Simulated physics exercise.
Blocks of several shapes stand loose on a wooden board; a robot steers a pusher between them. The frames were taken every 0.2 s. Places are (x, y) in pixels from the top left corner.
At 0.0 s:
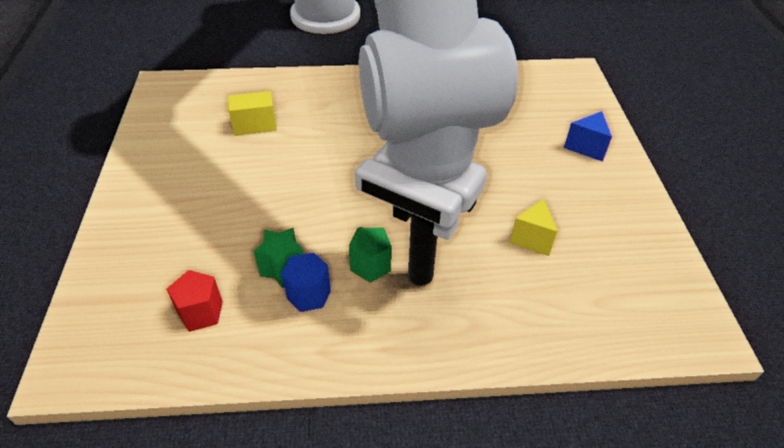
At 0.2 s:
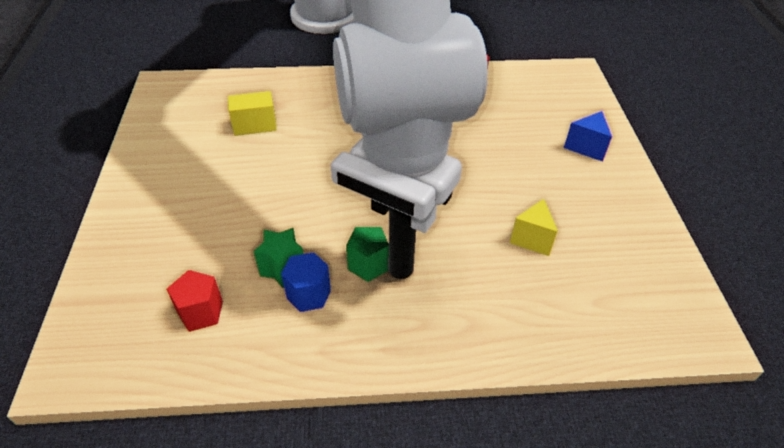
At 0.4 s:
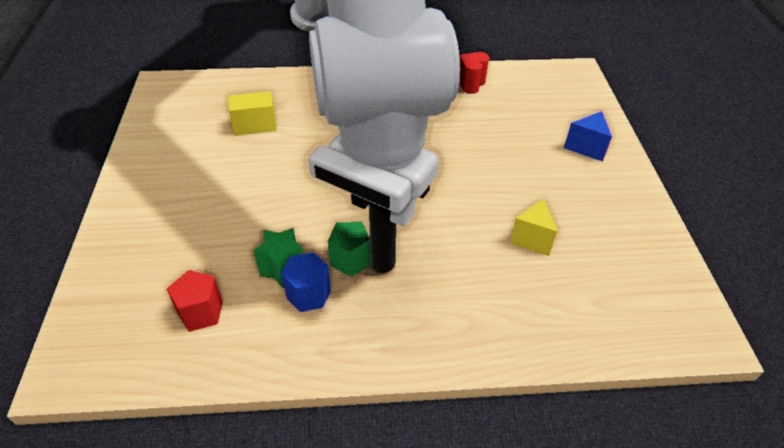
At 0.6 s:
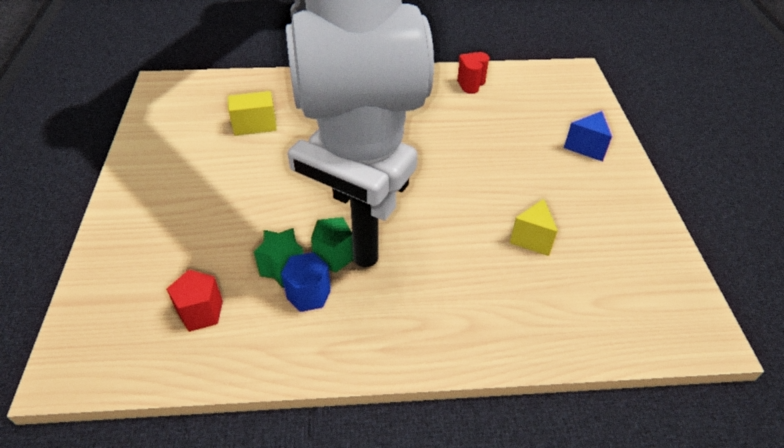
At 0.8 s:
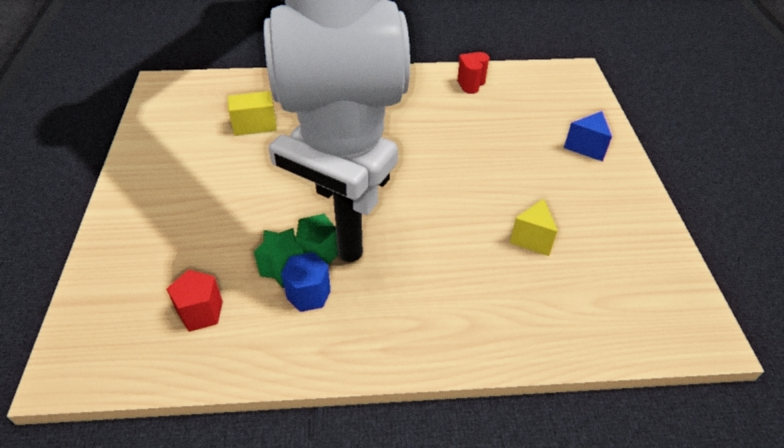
A grey robot arm with a black pusher reaches over a pale wooden board on a dark surface, seen from above at a fixed angle. Green, blue and red blocks sit left of centre, with yellow blocks upper left and right, and a blue one upper right. The pusher slides left, nudging a green block toward the green star and blue block, uncovering a red block behind.
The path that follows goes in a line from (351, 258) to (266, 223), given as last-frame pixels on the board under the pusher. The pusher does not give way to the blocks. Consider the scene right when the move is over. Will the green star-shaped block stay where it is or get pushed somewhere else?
That block ends up displaced.
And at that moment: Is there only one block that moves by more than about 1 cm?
No, it doesn't check out.
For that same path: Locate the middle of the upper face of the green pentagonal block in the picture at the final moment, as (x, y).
Located at (244, 218).
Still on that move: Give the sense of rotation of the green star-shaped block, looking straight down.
It makes a counterclockwise turn.
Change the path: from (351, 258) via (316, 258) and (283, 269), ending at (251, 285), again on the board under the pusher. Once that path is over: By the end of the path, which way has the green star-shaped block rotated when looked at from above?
Answer: Anticlockwise.
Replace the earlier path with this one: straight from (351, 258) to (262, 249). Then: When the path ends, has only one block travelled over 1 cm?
That would be a no.
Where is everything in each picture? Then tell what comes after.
In the first frame, lower end of the pusher (421, 276), tops of blocks, green star-shaped block (278, 243), blue six-sided block (305, 269), green pentagonal block (370, 240).
In the second frame, pusher (401, 269), green pentagonal block (368, 240).
In the third frame, pusher (383, 263), green pentagonal block (349, 235).
In the fourth frame, pusher (366, 258), green pentagonal block (331, 231).
In the fifth frame, pusher (351, 253), green star-shaped block (278, 243), blue six-sided block (305, 269), green pentagonal block (315, 228).
What follows on the original path. One third of the way, pusher (321, 240); green star-shaped block (266, 246), turned 30° anticlockwise; green pentagonal block (287, 220), turned 35° anticlockwise.
Two thirds of the way, pusher (292, 229); green star-shaped block (259, 246), turned 65° anticlockwise; green pentagonal block (257, 217), turned 75° anticlockwise.
At the end, pusher (265, 218); green star-shaped block (258, 247), turned 65° anticlockwise; blue six-sided block not moved; green pentagonal block (244, 218), turned 100° anticlockwise.
